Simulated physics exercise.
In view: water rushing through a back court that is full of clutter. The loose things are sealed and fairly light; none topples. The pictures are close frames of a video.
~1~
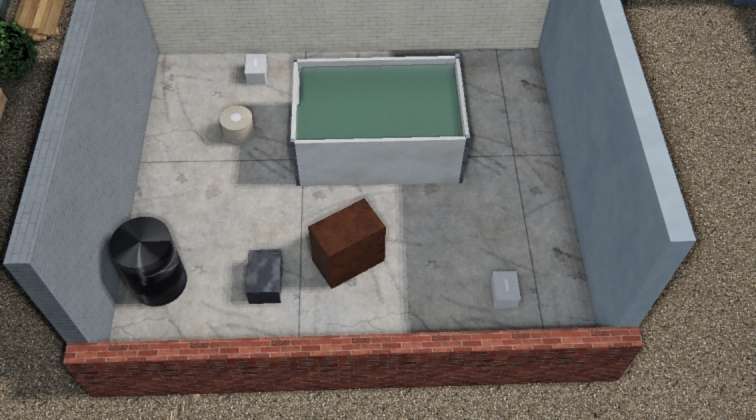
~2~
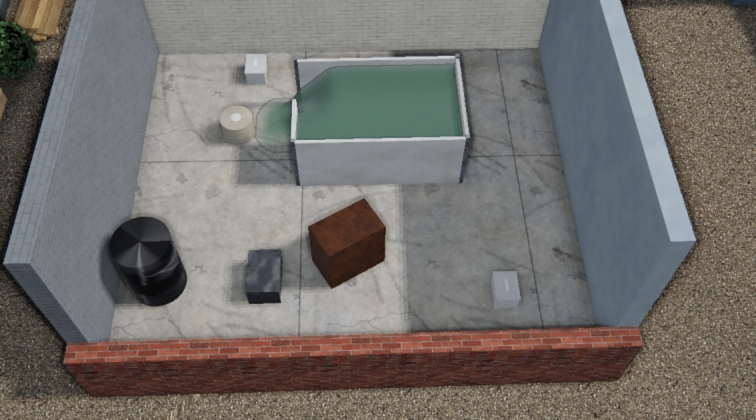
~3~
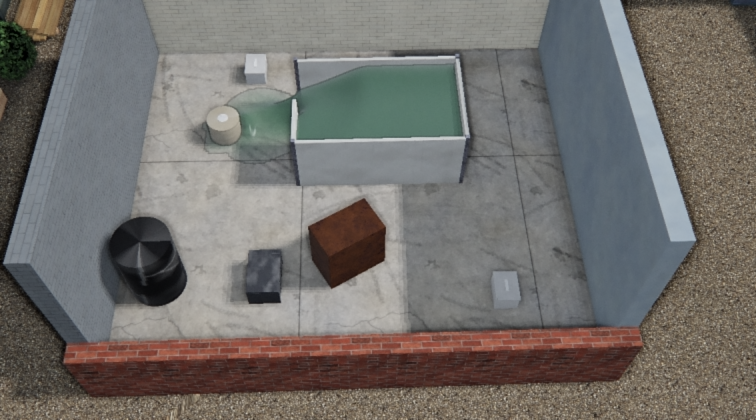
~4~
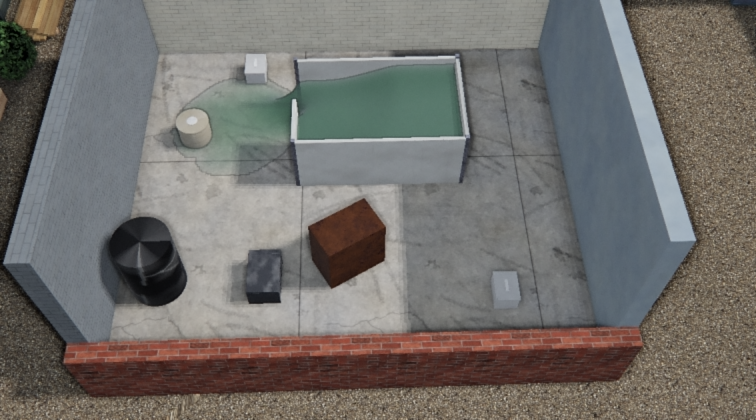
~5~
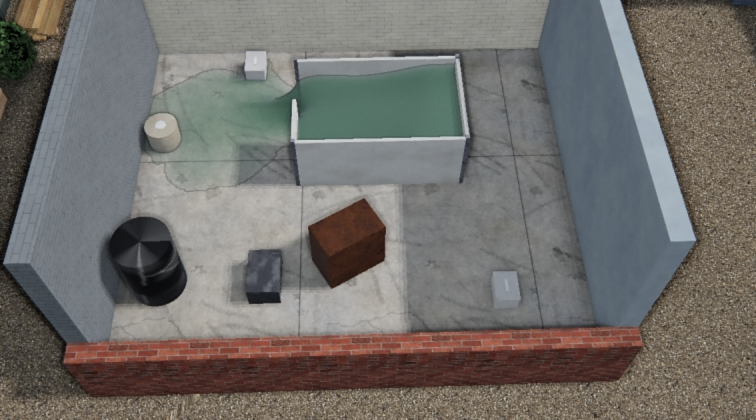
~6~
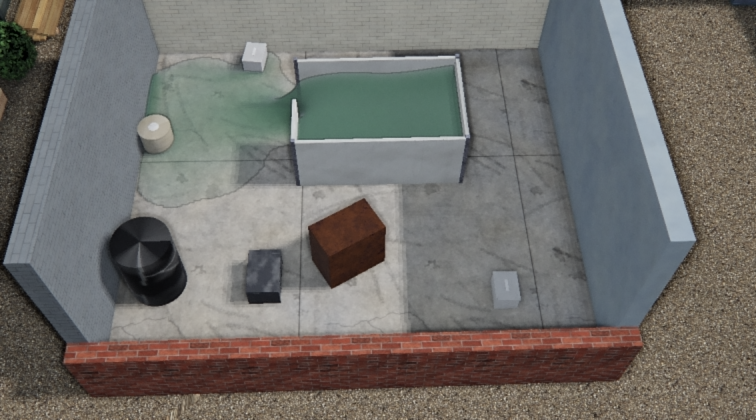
In a walled concrete yard scattered with boxes and drums, green water sits in a large white tank. It pours out through the tank's left side and pushes a small cream tub leftward toward the wall. As the water spreads, a small pale box at the back shifts slightly backward, while the other objects stay put.
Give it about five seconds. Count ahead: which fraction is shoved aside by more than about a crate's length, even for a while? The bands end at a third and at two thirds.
Share: At least two thirds.
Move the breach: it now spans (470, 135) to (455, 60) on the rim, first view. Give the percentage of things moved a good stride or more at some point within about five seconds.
Some 80 per cent.
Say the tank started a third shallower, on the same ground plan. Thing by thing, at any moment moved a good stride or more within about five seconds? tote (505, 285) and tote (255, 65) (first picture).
In that order: Less than that, yes.
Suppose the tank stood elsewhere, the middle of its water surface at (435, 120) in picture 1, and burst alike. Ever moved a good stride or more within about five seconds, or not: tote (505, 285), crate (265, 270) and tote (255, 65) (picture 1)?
One after the other: No, pushed that far, moved that far.
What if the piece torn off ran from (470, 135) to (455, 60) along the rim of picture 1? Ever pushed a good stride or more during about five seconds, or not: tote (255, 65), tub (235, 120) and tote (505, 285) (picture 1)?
In turn: Yes, less than that, that far or more.
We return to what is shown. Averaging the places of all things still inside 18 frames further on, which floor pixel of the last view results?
At about (347, 190).
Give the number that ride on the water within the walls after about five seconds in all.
That makes 2.
A moment on, 1 of 5 are well off their spots; 1 afloat.
Next, 1 of 5 are well off their spots; 2 afloat.
Later, 2 of 5 are well off their spots; 1 afloat.
In the end, 4 of 5 are well off their spots, and 4 have been at some point; 2 afloat.
